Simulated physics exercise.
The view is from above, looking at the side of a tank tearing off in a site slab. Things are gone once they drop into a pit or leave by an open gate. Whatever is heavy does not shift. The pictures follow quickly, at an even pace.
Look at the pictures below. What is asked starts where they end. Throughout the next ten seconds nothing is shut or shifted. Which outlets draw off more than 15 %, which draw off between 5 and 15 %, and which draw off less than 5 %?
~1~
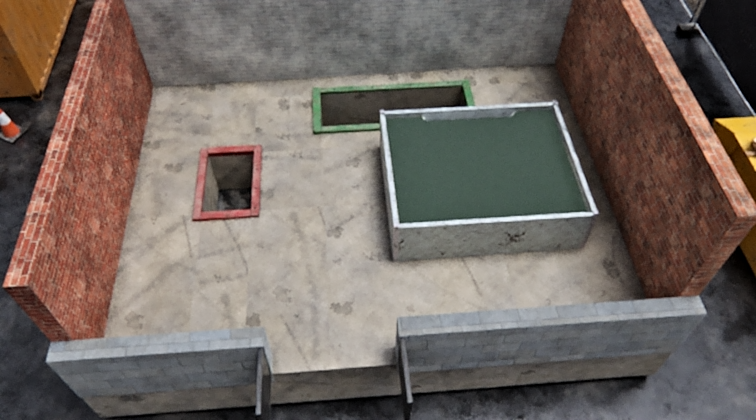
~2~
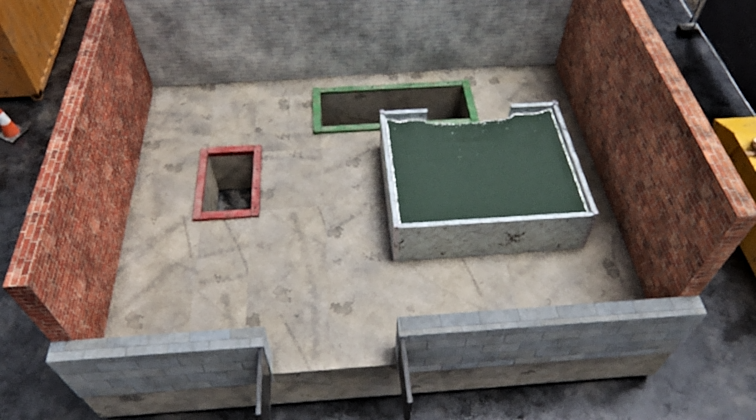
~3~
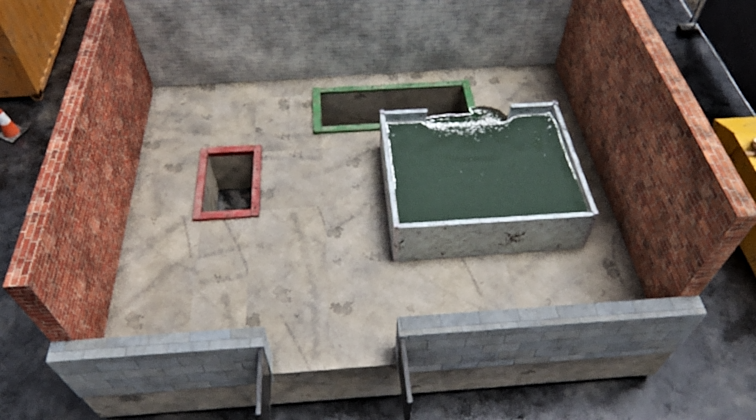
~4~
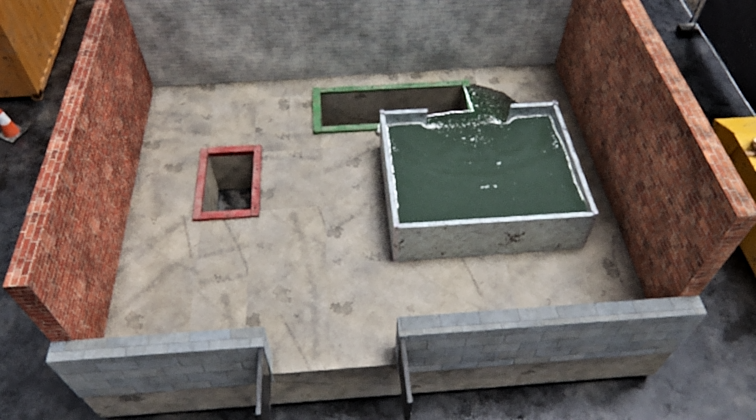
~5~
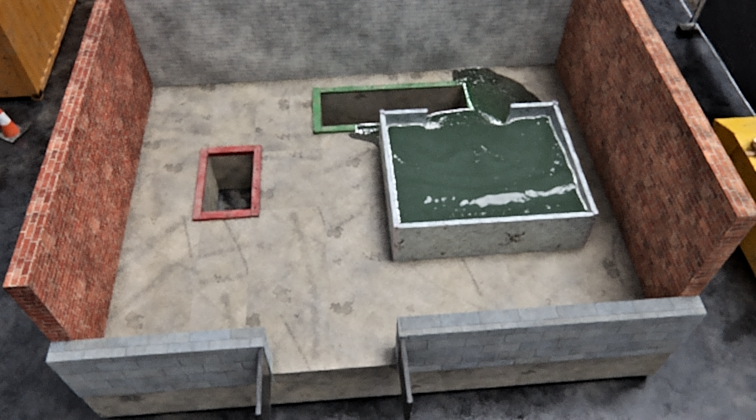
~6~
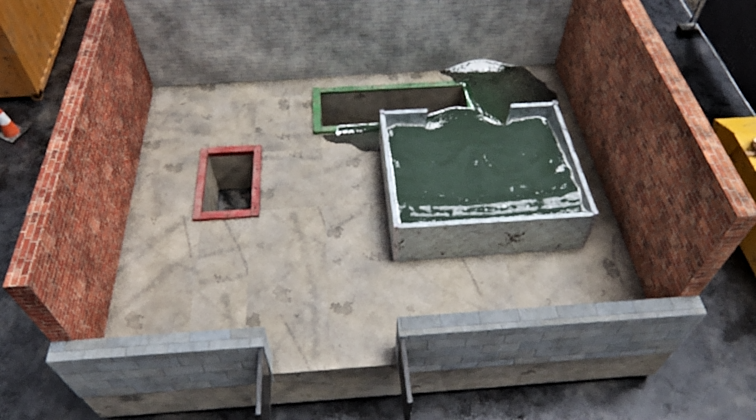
The gate ends up with a tiny portion - beneath five per cent. The red pit ends up with a tiny portion - beneath five per cent. The green pit ends up with a large portion - topping fifteen per cent.
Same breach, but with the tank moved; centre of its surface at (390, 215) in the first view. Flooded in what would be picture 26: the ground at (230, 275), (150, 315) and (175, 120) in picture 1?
Spot 1 unwetted, spot 2 unwetted, spot 3 wetted.
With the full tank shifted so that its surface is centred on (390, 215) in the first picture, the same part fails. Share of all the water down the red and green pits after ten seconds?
Tally in per cent - red pit 0; green pit 60.
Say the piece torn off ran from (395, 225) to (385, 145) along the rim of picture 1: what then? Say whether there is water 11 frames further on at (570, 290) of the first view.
Short answer - puddle-free.
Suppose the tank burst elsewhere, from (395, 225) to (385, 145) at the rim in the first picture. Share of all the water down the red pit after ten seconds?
Approximate share, red: 30 in a hundred.
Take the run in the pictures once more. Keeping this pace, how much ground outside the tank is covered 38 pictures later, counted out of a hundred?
My estimate is near 55 per cent.
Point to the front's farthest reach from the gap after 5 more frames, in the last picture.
By then the tip should be at about (270, 151).
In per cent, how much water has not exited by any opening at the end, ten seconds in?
About 44 %.
A moment on, water covers 15 % of the floor; the gate 0 %, the red pit 0 %, the green pit 17 %.
Next, water covers 20 % of the floor; the gate 0 %, the red pit 0 %, the green pit 28 %.
Then, water covers 30 % of the floor; the gate 0 %, the red pit 0 %, the green pit 38 %.
Later, water covers 55 % of the floor; the gate 0 %, the red pit 0 %, the green pit 49 %.
In the end, water covers 85 % of the floor; the gate 0 %, the red pit 0 %, the green pit 56 %.
